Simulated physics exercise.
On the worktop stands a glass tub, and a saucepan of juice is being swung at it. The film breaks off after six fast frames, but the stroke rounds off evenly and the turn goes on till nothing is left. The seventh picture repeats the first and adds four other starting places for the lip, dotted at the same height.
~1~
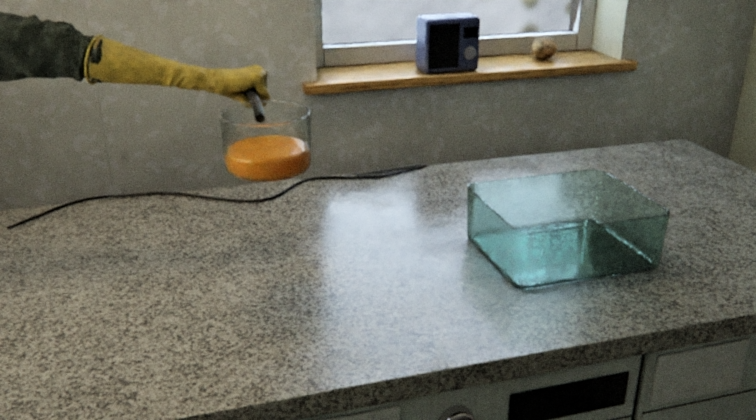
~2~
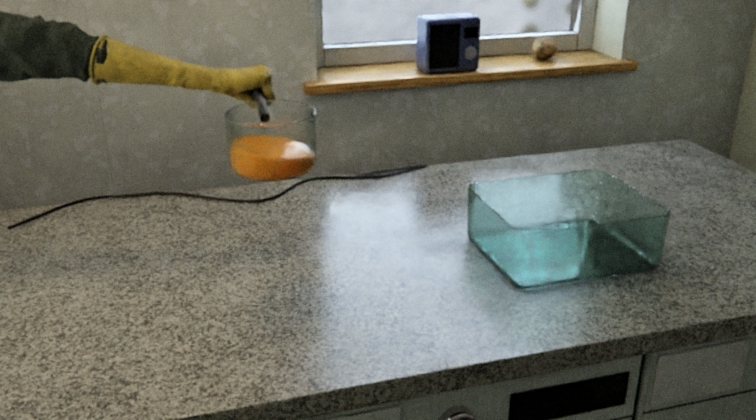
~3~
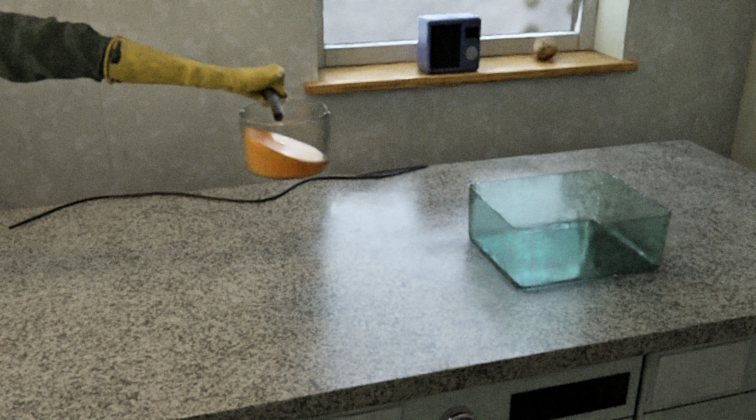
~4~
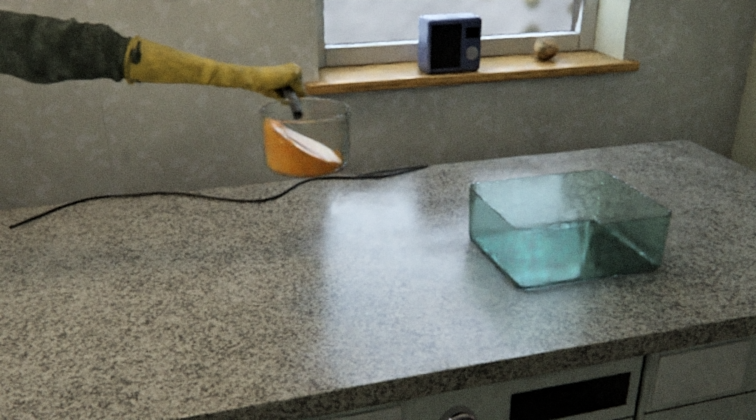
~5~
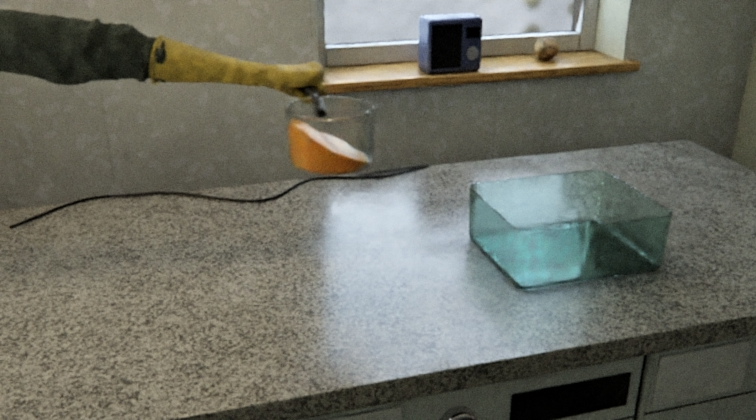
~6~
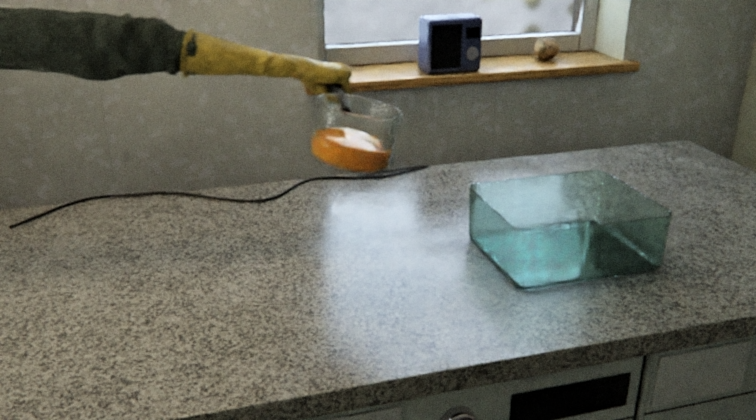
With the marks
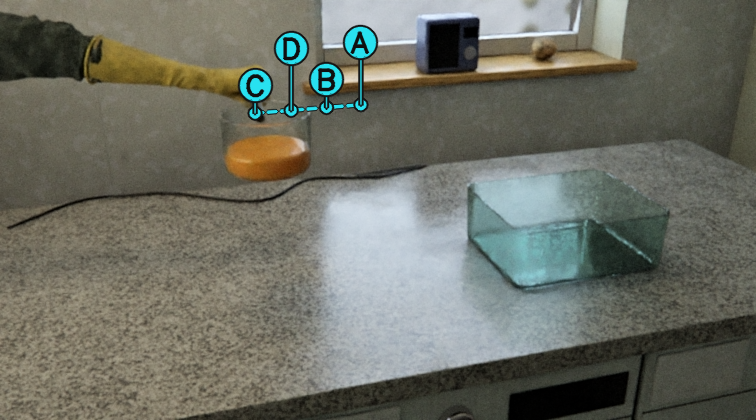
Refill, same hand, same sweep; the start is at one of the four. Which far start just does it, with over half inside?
B will do.
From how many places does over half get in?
Two of the four.
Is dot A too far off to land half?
No, that is safe.
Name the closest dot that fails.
Here it is dot D.
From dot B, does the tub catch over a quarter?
Yes, clearly.
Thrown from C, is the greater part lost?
Yes, it does.
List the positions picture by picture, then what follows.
In the first frame, upright, lip at (307, 109); tub from (511, 288) to (656, 266); nothing has left yet.
In the second frame, upright, lip at (312, 108); nothing has left yet.
In the third frame, upright, lip at (326, 107); nothing has left yet.
In the fourth frame, upright, lip at (346, 106); nothing has left yet.
In the fifth frame, upright, lip at (370, 104); nothing has left yet.
In the sixth frame, tipped about 12°, lip at (398, 110); nothing has left yet.
In cyan, A at (360, 104); B at (326, 107); C at (255, 113); D at (291, 110).
With A, about 79 % lands in the tub, 15 % falls short and 7 % goes beside or beyond.
With B, about 66 % lands in the tub, 27 % falls short and 7 % goes beside or beyond.
With C, about 8 % lands in the tub, 91 % falls short.
With D, about 32 % lands in the tub, 64 % falls short and 4 % goes beside or beyond.
